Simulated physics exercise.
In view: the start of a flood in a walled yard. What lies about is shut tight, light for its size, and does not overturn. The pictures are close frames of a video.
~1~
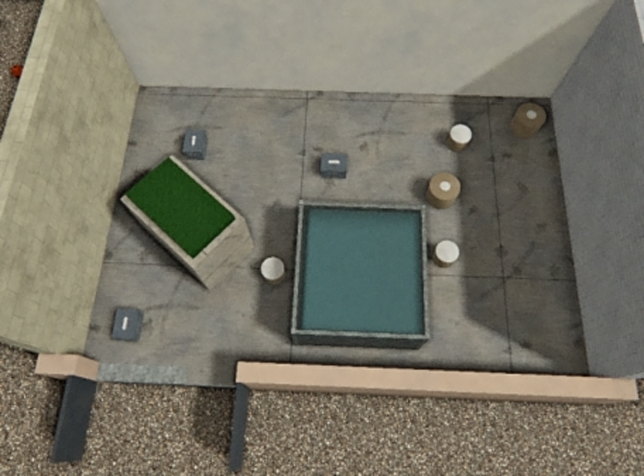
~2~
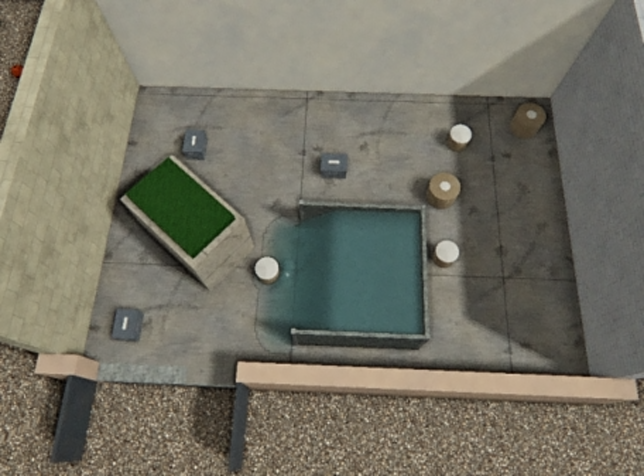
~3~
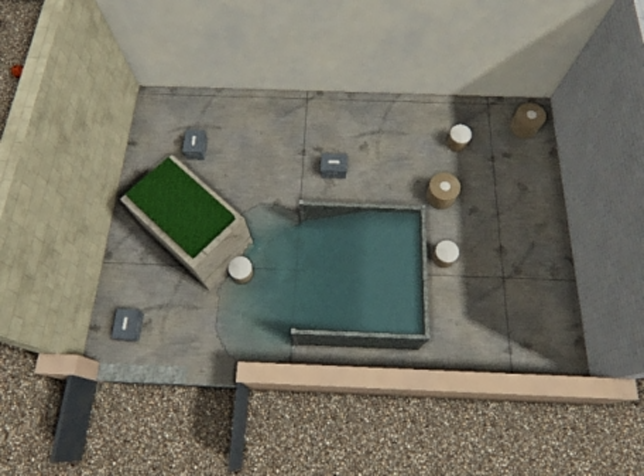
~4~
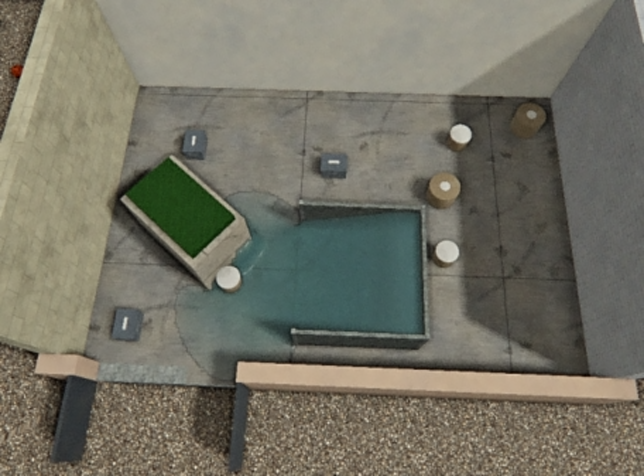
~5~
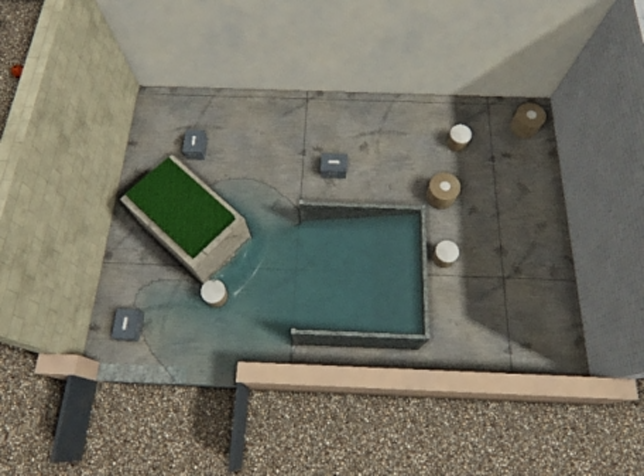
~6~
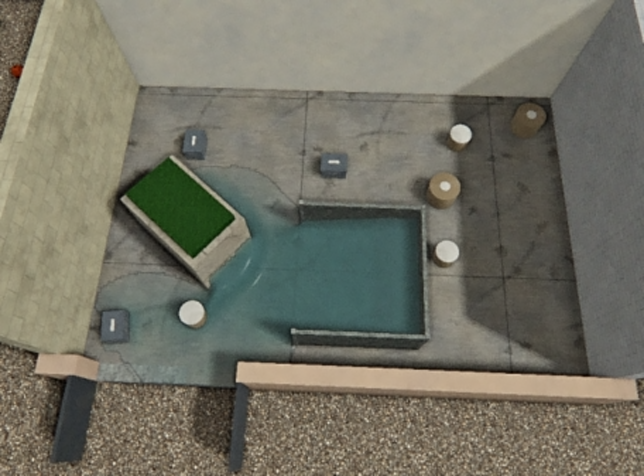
Water spread out of the open left side of a square tank across the walled yard, carrying a small white-topped pail left and down past the grass-topped planter, and then a gray box shifted slightly left.
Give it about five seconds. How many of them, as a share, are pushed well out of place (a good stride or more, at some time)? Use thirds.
It is between one and two thirds.
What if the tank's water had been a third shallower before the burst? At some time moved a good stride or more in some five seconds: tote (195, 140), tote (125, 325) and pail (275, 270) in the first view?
As listed: Moved that far, that far or more, swept aside.
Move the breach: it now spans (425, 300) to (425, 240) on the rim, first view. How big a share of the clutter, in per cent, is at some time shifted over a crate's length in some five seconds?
Roughly 40 per cent.
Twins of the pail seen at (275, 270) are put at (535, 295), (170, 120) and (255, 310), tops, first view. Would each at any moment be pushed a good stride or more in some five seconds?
In turn: Not that far, that far or more, shifted that much.
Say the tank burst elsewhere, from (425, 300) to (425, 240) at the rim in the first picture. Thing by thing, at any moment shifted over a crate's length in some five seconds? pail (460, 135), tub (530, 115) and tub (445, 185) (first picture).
In turn: That far or more, pushed that far, never so far.
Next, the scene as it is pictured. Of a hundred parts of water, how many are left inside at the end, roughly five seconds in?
About 62 per cent.
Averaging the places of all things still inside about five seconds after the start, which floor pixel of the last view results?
Close to (371, 168).
A moment on, 1 of 8 are well off their spots; 2 afloat.
Next, 3 of 8 are well off their spots; 2 afloat.
Later, 2 of 8 are well off their spots; 2 afloat.
In the end, 2 of 8 are well off their spots, and 3 have been at some point; 2 afloat.
